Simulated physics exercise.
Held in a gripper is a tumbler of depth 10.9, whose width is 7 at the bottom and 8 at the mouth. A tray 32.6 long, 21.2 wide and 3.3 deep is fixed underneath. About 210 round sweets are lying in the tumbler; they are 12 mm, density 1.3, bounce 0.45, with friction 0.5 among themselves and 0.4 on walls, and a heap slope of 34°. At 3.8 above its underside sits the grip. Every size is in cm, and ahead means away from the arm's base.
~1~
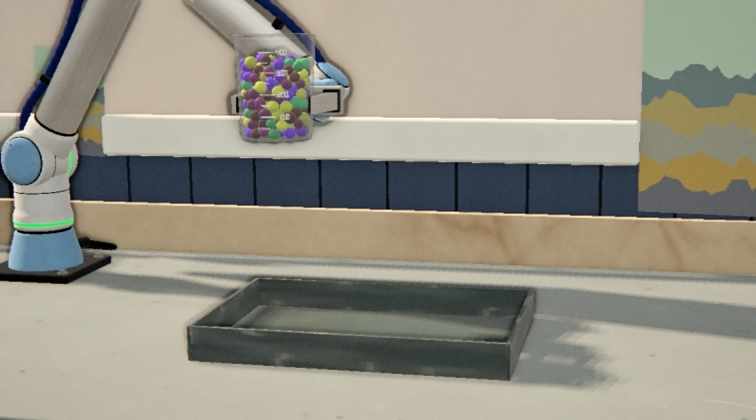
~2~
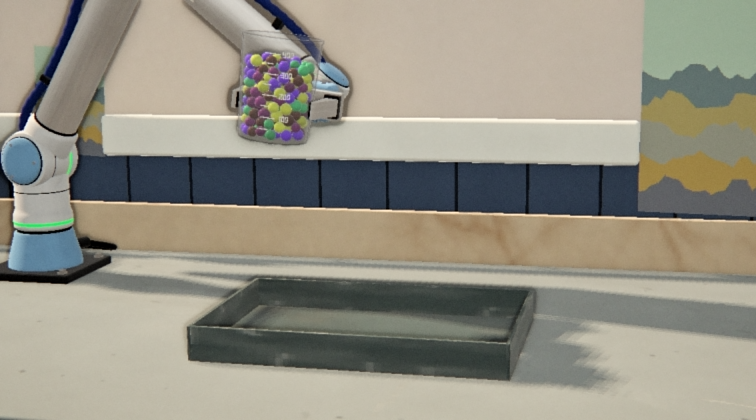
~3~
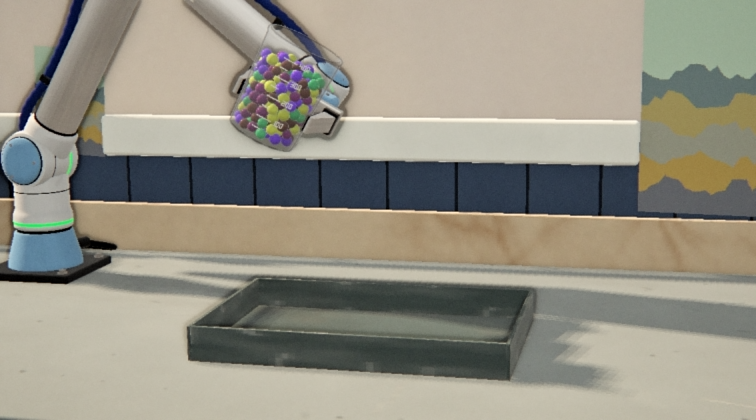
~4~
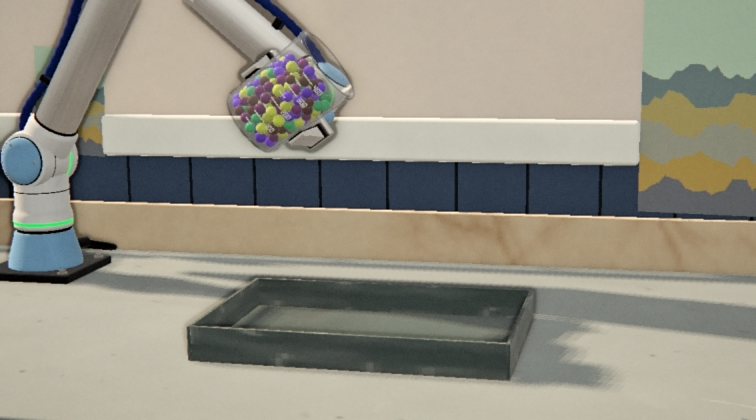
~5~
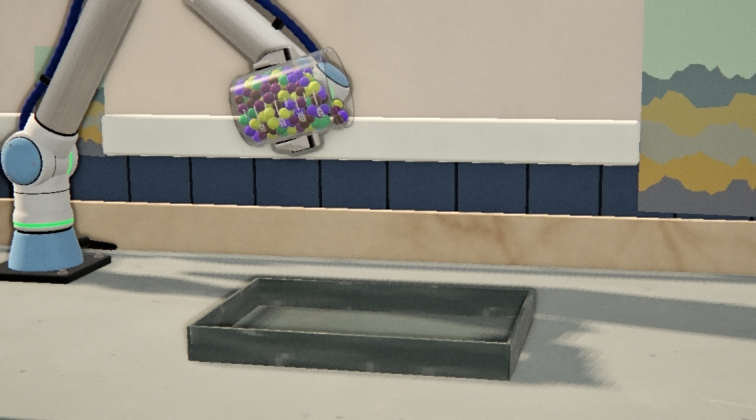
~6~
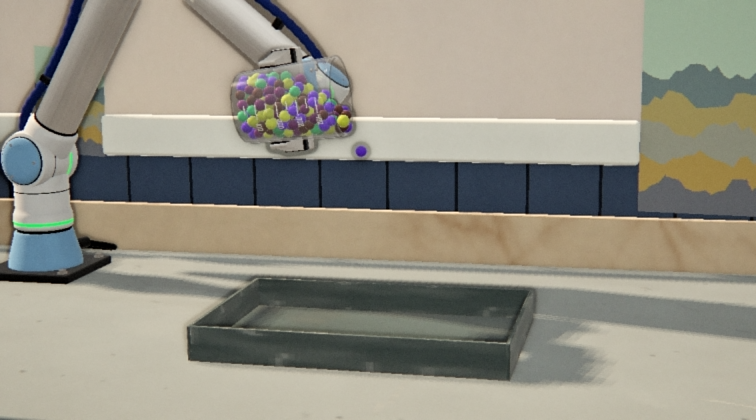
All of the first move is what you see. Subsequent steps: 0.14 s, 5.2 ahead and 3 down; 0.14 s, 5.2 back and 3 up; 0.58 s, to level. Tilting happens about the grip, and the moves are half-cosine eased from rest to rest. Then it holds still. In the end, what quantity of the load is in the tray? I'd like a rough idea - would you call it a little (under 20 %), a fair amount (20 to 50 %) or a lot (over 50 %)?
I would call it a fair amount, 20 to 50 %.
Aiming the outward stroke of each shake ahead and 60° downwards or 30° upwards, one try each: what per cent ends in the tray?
Near 15 and 75 percent respectively.
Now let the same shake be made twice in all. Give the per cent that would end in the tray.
Then roughly 55 percent.
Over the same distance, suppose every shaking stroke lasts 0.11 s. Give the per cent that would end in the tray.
Roughly 40 percent would.
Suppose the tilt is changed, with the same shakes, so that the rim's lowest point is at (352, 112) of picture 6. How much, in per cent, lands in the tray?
10 %.
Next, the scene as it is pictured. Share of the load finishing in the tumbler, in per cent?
About 65 percent.
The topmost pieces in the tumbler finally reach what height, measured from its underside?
Around 7.5 cm above the underside.
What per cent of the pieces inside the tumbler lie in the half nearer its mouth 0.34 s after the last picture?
Some 45 percent is in that half.
Then, 0.34 s later, tilted 81° forward, highest piece 27 above the table; 142 in the tumbler, 21 in the tray, 48 in flight or on a rim.
Then, 0.69 s later, tilted 17° forward, highest piece 31 above the table; 136 in the tumbler, 69 in the tray, 5 on the table or floor, 1 in flight or on a rim.
Then, 1.06 s later, level, highest piece 29 above the table; 136 in the tumbler, 70 in the tray, 5 on the table or floor.
Then, 2.11 s later, level, highest piece 29 above the table; 136 in the tumbler, 70 in the tray, 5 on the table or floor.
At rest, 136 in the tumbler, 70 in the tray, 5 on the table or floor. That is 33 % in the tray.
